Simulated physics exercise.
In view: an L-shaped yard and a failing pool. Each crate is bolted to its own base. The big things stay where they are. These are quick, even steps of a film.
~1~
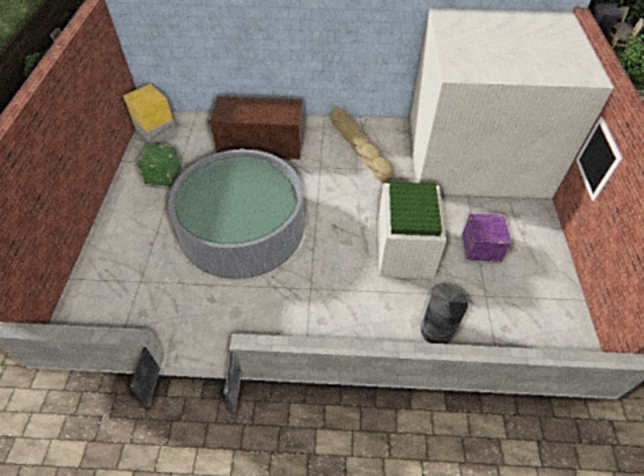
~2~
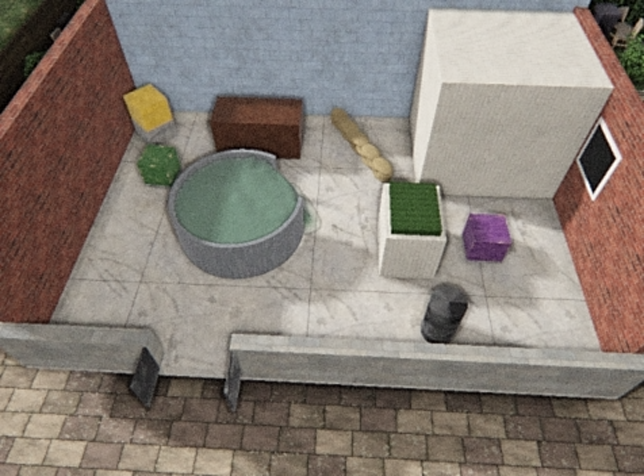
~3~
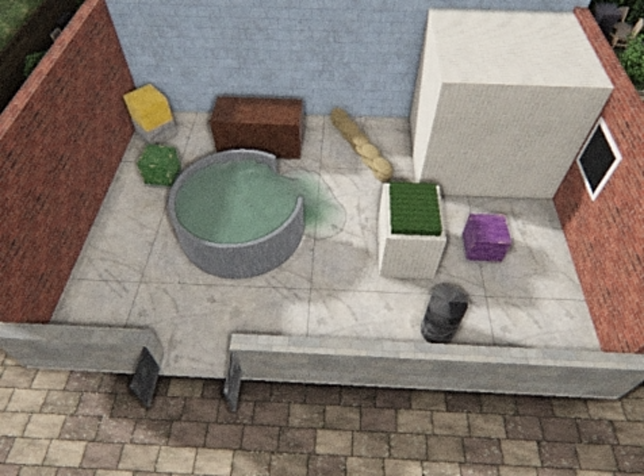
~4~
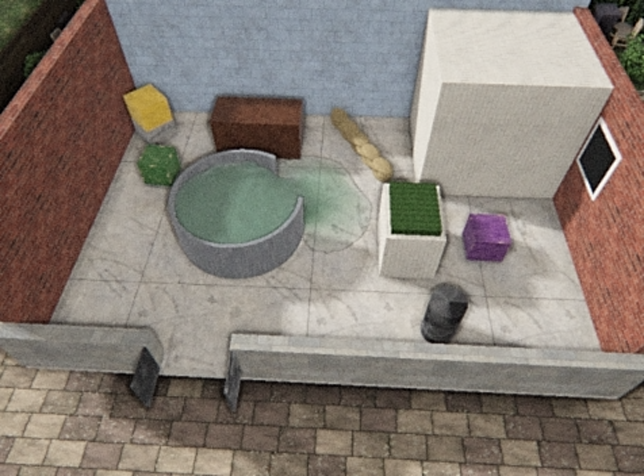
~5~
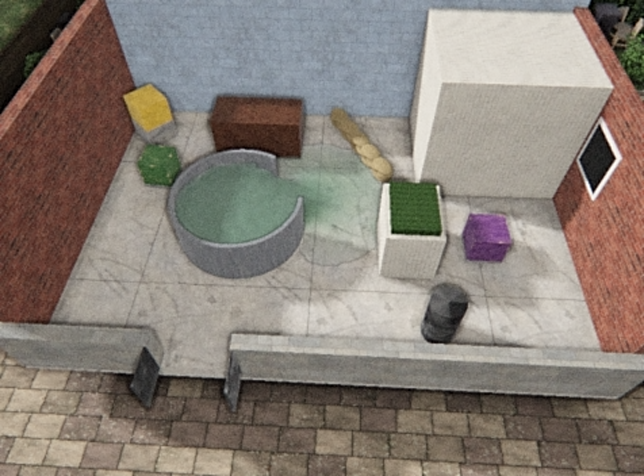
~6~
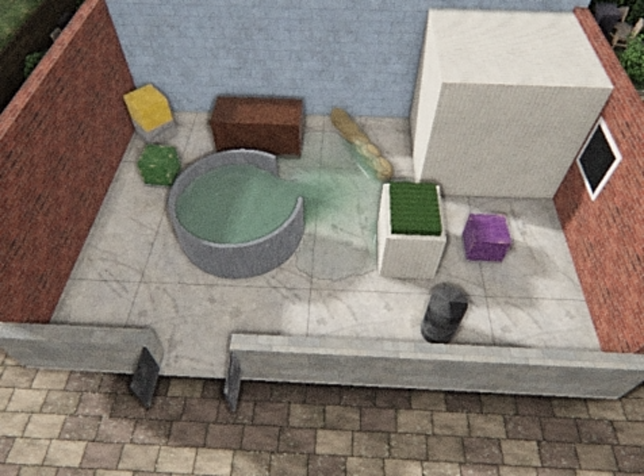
A round grey pool of green water stands left of centre in a pale paved yard, seen from high above, with brick side walls and a blue back wall. Around it are a yellow-topped block, green bush, brown box, tan twisted shape, large white block, grass-topped planter, purple cube and dark cylinder. The pool's right side opens and greenish water spreads rightward across the paving towards the planter, while the camera stays still.
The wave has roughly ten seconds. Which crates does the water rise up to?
In the end: The green crate gets wet; the yellow crate stays dry; the purple crate gets wet.
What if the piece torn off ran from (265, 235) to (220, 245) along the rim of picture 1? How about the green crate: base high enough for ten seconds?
In short: Green crate escapes it.
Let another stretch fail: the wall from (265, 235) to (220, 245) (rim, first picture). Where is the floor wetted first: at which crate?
First comes the one in purple.
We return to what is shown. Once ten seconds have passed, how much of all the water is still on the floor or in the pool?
About 98 per cent.
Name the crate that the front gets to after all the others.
It is the yellow crate.
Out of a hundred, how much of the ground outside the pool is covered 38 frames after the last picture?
Close to 85 %.
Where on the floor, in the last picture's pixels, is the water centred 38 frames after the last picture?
Near (327, 210).
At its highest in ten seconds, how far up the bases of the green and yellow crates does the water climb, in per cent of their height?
In turn 230 and 70 per cent.
A moment on, water covers 25 % of the floor; the green crate not reached, the yellow crate not reached, the purple crate water round its plinth.
Next, water covers 40 % of the floor; the green crate water round its plinth, the yellow crate not reached, the purple crate water round its plinth.
Then, water covers 55 % of the floor; the green crate water round its plinth, the yellow crate water round its plinth, the purple crate water round its plinth.
Later, water covers 85 % of the floor; the green crate water round its plinth, the yellow crate water round its plinth, the purple crate water round its plinth.
In the end, water covers 100 % of the floor; the green crate was topped, the yellow crate stayed above the water, the purple crate was topped.
